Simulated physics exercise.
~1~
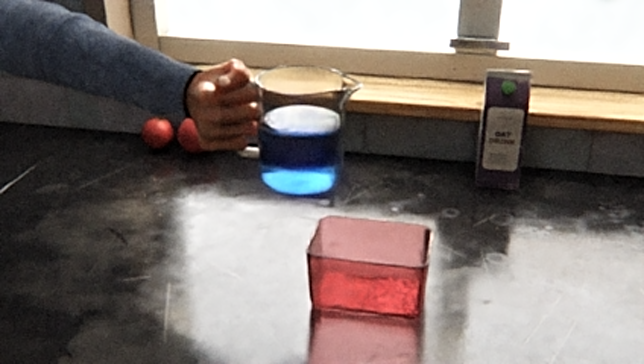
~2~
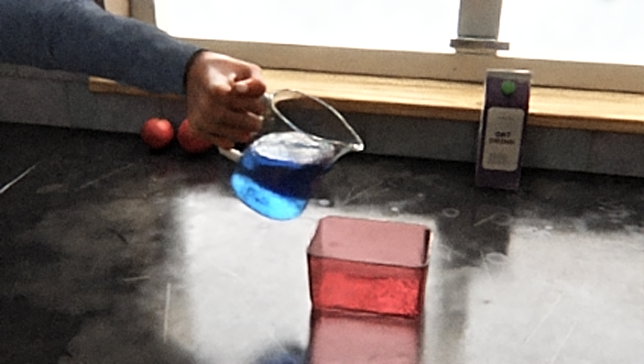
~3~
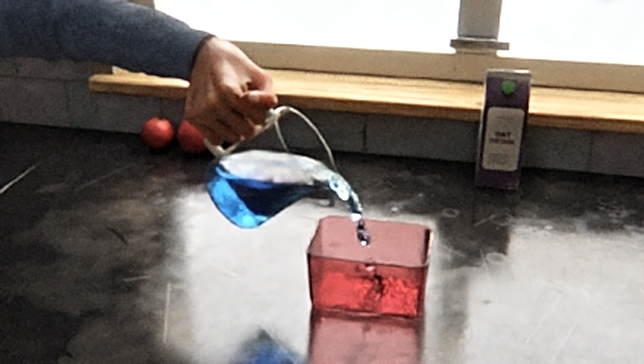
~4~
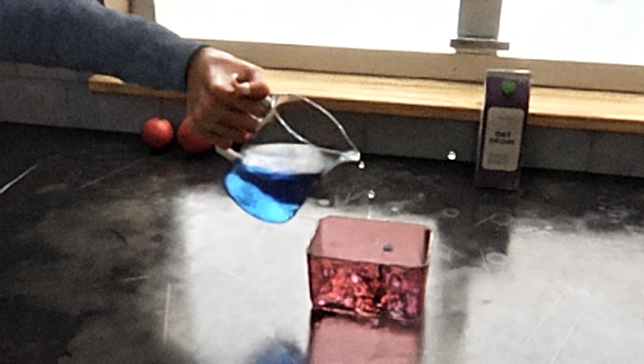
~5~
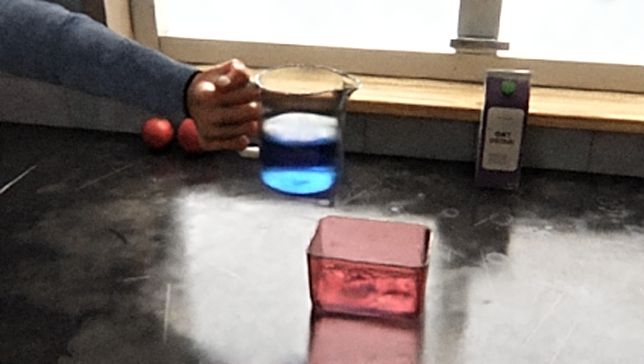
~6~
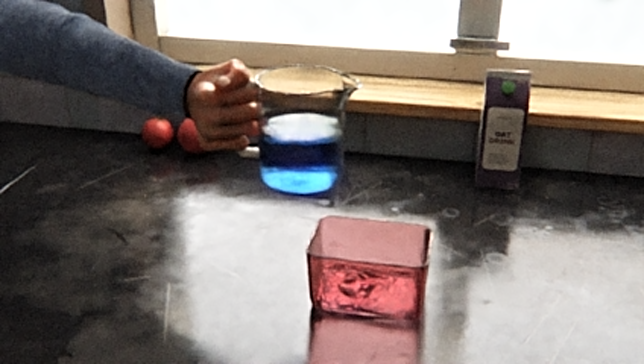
A hand at the end of a blue-grey sleeve holds up a clear glass jug of blue liquid on the left, above a dark, glossy work surface seen slightly from above. A translucent red box stands in front to the right, with two red fruits and a purple carton behind, near a window with a wooden sill. The hand tips the jug to the right, and liquid runs from the spout into the box. It then tilts the jug back as a few drops fly loose. Finally the jug is upright again, still holding blue liquid, while the liquid in the box settles.
